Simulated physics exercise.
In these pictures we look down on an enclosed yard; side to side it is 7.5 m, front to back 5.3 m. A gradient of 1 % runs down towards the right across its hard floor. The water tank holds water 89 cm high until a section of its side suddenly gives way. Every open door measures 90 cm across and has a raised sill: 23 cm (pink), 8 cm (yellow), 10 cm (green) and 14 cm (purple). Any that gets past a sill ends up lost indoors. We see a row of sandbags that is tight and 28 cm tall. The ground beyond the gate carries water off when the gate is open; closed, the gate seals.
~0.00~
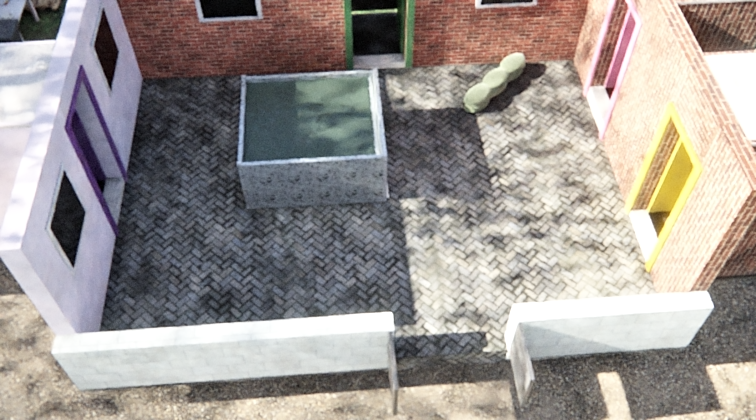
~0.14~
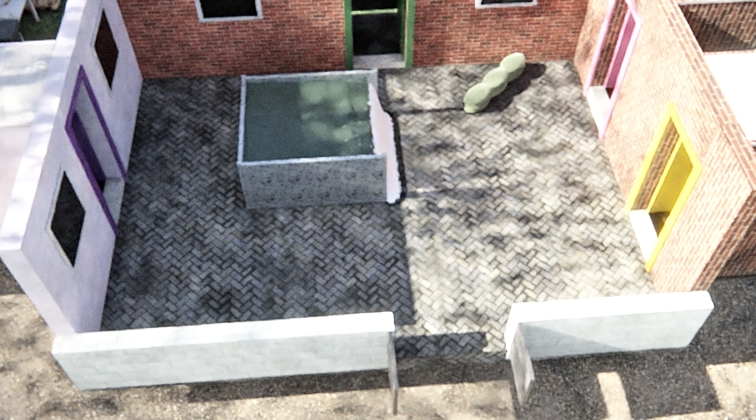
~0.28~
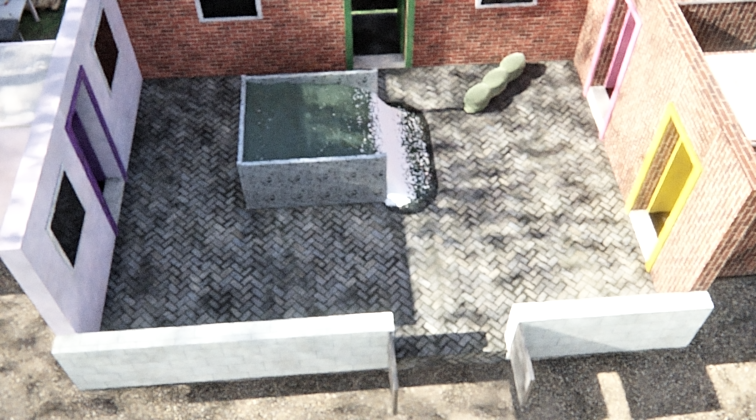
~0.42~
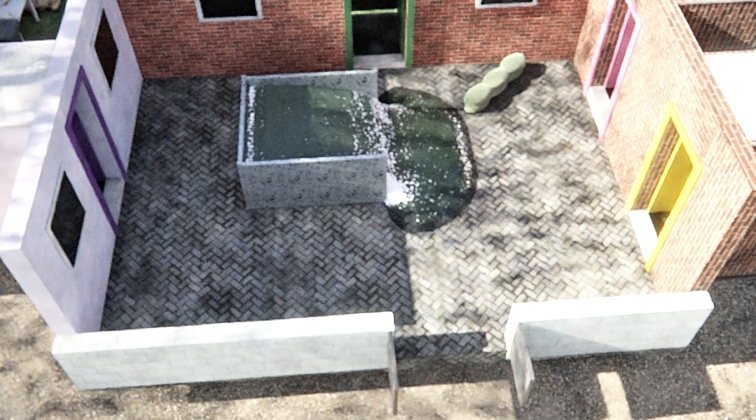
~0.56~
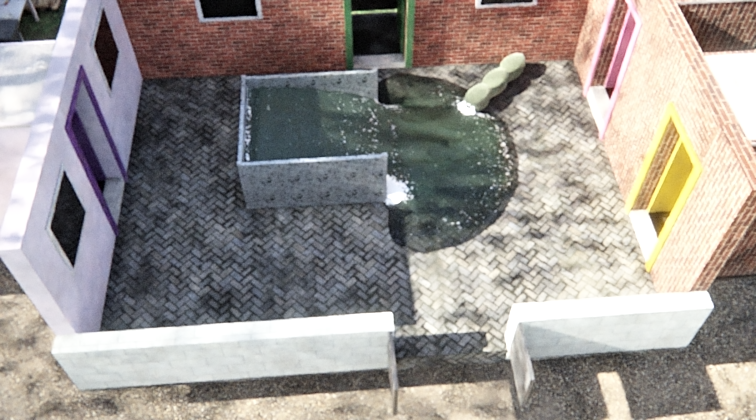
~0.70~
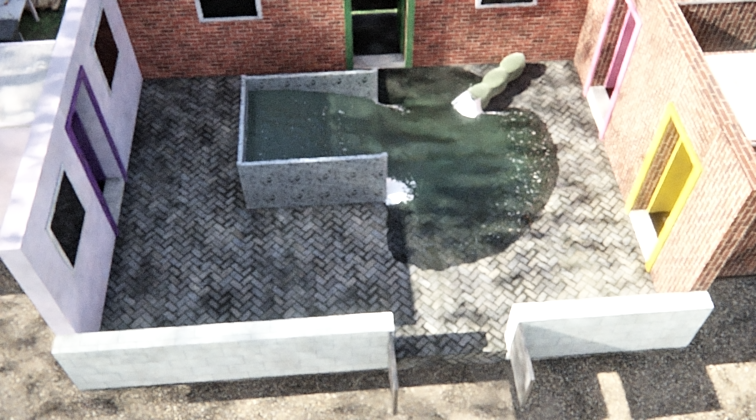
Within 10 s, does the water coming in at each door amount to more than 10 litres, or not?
At the pink door: More than 10 litres. At the yellow door: More than 10 litres. At the green door: Not more than 10 litres. At the purple door: Not more than 10 litres.
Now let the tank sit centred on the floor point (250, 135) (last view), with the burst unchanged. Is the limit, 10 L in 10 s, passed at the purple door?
Purple: Within limit.
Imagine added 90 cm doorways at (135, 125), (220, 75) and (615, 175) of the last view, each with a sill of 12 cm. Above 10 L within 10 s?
Note, doorways in listed order: Stays short, stays short, goes beyond.
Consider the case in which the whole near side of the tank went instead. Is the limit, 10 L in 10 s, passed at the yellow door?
In that case, yellow door: More than that.
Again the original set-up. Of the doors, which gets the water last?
Lab note: Last arrival at the purple door.
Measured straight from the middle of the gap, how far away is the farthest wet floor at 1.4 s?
About 4.4 m.
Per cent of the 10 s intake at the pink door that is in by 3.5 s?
It comes to about 100 per cent.
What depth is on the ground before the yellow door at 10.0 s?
It's some 8.0 centimetres deep.
After 1.4 s water covers 40 % of the floor and is deepest (49 cm) near (598, 145); pink door 37 cm at the sill, 27 L in, yellow door 17 cm at the sill, 4 L in, green door 3 cm at the sill, 0 L in, purple door not reached.
After 2.2 s water covers 45 % of the floor and is deepest (47 cm) near (661, 323); pink door 37 cm at the sill, 86 L in, yellow door 25 cm at the sill, 63 L in, green door 1 cm at the sill, 0 L in, purple door not reached.
After 3.5 s water covers 50 % of the floor and is deepest (34 cm) near (569, 62); pink door 23 cm at the sill, 123 L in, yellow door 18 cm at the sill, 136 L in, green door 7 cm at the sill, 0 L in, purple door not reached.
After 6.0 s water covers 90 % of the floor and is deepest (20 cm) near (661, 323); pink door 12 cm at the sill, 125 L in, yellow door 16 cm at the sill, 228 L in, green door 9 cm at the sill, 0 L in, purple door not reached.
After 10.0 s water covers 95 % of the floor and is deepest (14 cm) near (234, 172); pink door 9 cm at the sill, 125 L in, yellow door 8 cm at the sill, 275 L in, green door 5 cm at the sill, 0 L in, purple door 7 cm at the sill, 0 L in.
